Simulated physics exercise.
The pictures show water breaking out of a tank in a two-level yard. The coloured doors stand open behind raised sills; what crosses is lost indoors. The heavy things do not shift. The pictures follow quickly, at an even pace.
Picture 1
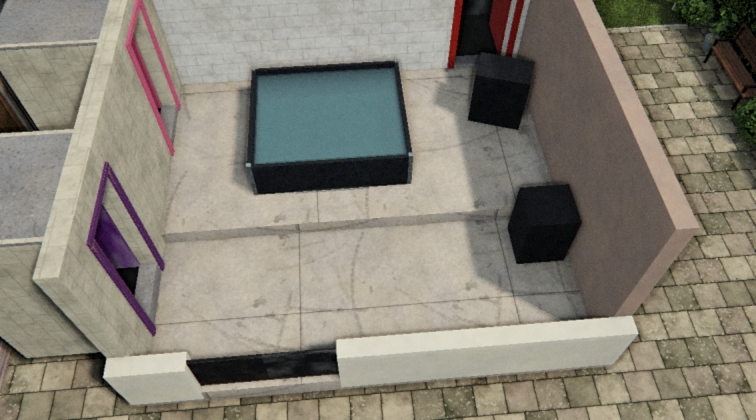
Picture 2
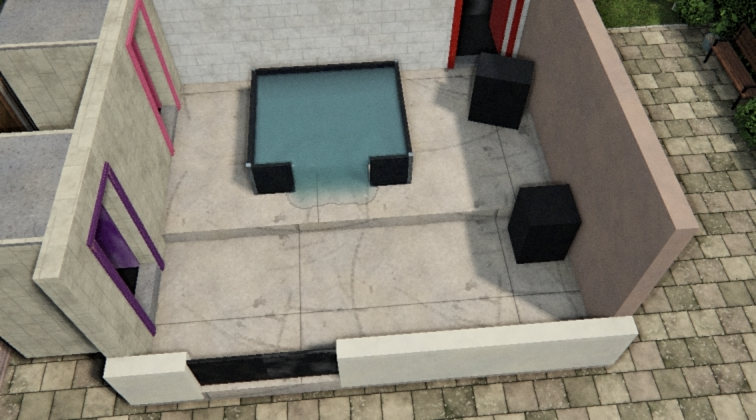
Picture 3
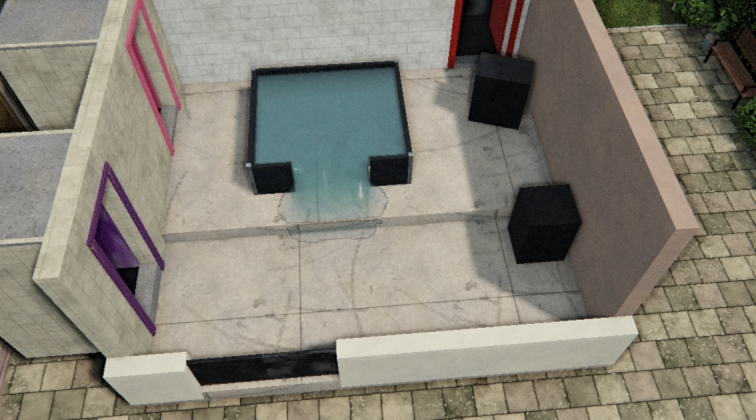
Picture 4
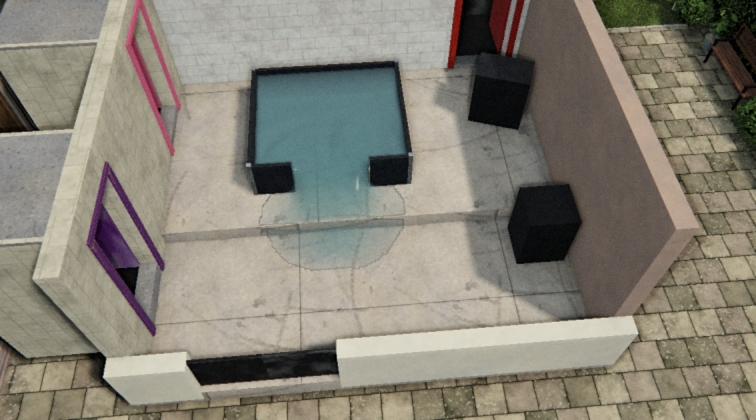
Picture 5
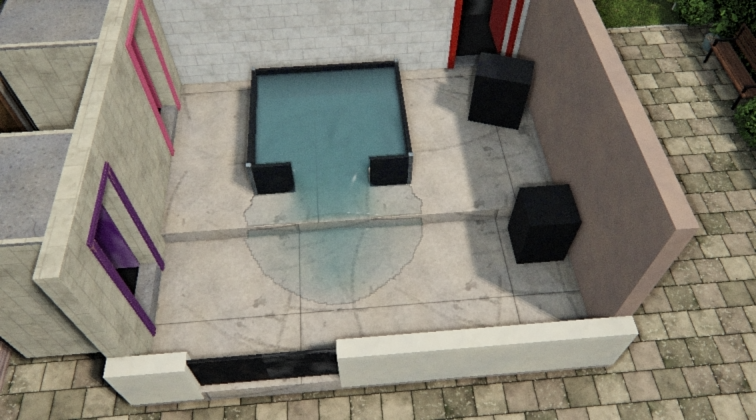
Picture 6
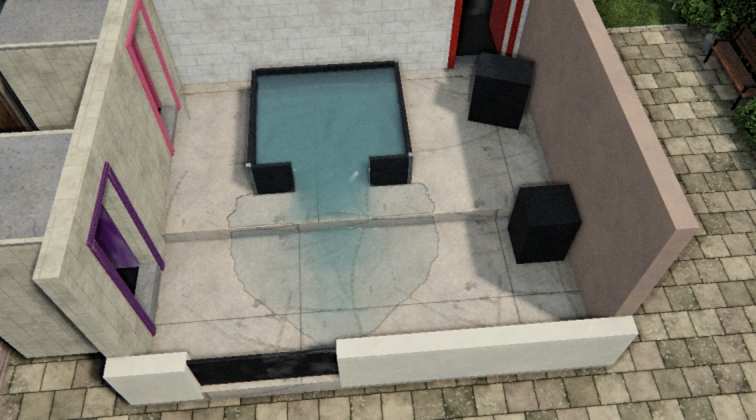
In the video, a section of the front wall of a dark-edged water tank opens in a two-level yard, and water pours through the gap, runs over the step, and spreads in a widening pool across the lower level.
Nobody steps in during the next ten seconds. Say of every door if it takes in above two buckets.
The red door admits no more than that; the purple door admits no more than that; the pink door admits no more than that.
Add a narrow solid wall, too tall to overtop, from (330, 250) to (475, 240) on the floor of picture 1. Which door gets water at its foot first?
I say the purple door.
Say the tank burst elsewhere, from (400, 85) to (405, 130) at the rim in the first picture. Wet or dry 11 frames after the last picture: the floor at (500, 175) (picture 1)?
At that place: Flooded.
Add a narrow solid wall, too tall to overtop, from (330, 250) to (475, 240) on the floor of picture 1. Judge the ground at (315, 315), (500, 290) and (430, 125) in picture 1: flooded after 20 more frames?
In that order: Flooded, wet, free of water.
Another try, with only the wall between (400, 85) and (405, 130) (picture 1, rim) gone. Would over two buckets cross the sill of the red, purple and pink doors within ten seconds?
Then: The red one takes more; the purple one holds; the pink one keeps below it.
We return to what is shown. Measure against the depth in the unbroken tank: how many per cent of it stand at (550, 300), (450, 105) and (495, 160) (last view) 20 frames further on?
In that order: 35, 0 and 0 per cent.
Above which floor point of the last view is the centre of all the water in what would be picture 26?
Roughly at (332, 217).
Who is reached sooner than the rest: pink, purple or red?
It is the purple one.
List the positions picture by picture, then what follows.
In the first picture, still water in the open tank at (328, 114).
In the second picture, the front is at (293, 197), out from the gap at (332, 177).
In the third picture, water pours out at (332, 180) and has run to (293, 223).
In the fourth picture, the front is at (361, 262), out from the gap at (332, 179).
In the fifth picture, water pours out at (332, 180) and has run to (356, 296).
In the sixth picture, the front is at a hidden place, out from the gap at (332, 179).
A moment on, water covers 30 % of the floor; the red door not reached, the purple door not reached, the pink door not reached.
Next, water covers 40 % of the floor; the red door not reached, the purple door wet at the sill, nothing in, the pink door not reached.
Then, water covers 45 % of the floor; the red door not reached, the purple door wet at the sill, nothing in, the pink door not reached.
Later, water covers 50 % of the floor; the red door not reached, the purple door wet at the sill, nothing in, the pink door not reached.
In the end, water covers 50 % of the floor; the red door not reached, the purple door wet at the sill, nothing in, the pink door not reached.
